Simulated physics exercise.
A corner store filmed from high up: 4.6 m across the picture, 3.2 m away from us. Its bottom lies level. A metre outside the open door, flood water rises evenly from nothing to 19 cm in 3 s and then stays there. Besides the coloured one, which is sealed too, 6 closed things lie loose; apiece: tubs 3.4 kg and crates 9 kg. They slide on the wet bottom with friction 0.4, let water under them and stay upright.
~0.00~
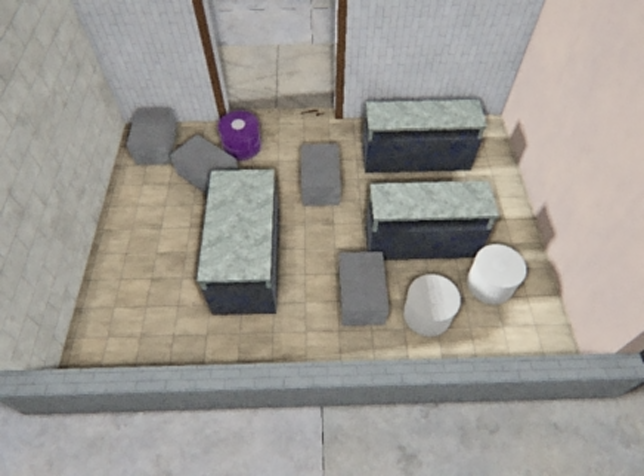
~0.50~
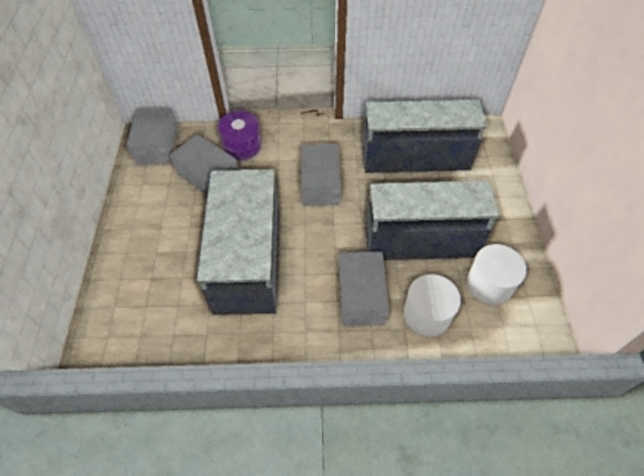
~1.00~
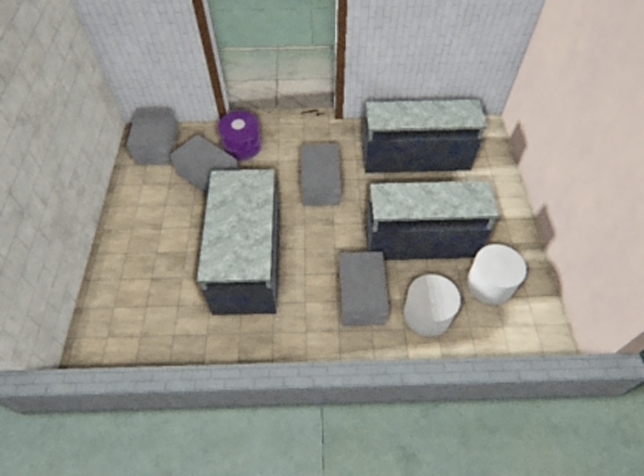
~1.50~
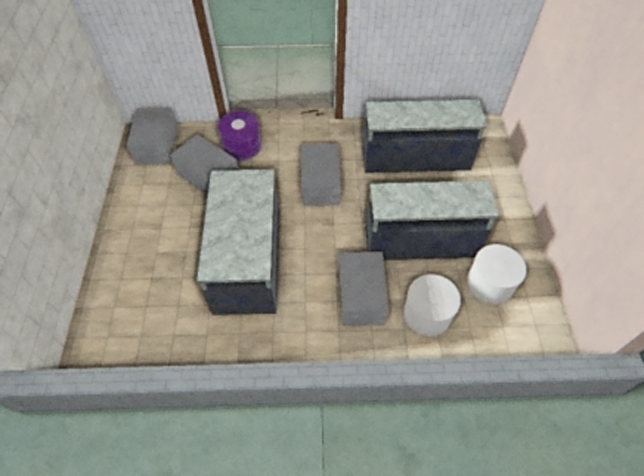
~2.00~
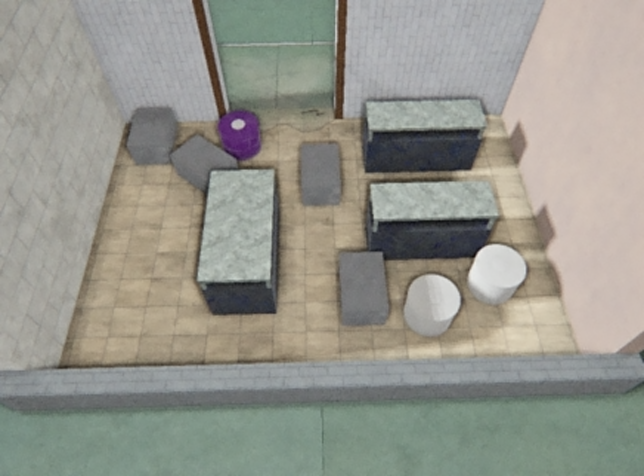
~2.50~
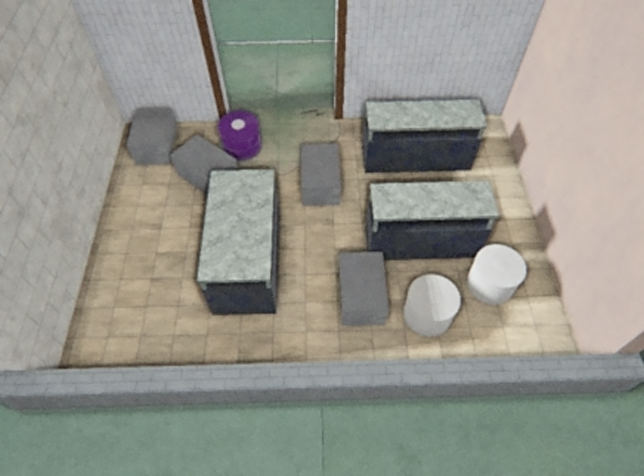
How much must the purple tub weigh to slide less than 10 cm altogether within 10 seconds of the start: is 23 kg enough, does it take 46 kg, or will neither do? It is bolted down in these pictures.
For it, only the larger load is enough.
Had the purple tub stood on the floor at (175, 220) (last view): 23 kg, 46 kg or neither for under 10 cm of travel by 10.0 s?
Either load holds.
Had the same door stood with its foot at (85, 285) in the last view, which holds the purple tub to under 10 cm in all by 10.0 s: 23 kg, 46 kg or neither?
In that case the lower weight is enough.
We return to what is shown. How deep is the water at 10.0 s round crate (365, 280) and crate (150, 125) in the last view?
About 6 and 7 cm.
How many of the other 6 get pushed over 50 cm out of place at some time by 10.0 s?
5 of them.
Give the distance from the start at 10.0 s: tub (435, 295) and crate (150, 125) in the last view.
In turn: 100 cm, 100 cm.
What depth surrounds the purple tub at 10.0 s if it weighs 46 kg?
About 9 cm.
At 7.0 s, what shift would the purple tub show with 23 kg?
About 30 cm.
After 3.5 s the purple tub would be 1 cm from its start with 23 kg and 0 cm from its start with 46 kg; 6 cm of water round it then.
After 4.5 s the purple tub would be 20 cm from its start with 23 kg and 0 cm from its start with 46 kg; 7 cm of water round it then.
After 7.0 s the purple tub would be 27 cm from its start with 23 kg and 0 cm from its start with 46 kg; 7 cm of water round it then.
After 10.0 s the purple tub would be 33 cm from its start with 23 kg and 0 cm from its start with 46 kg; 9 cm of water round it then.
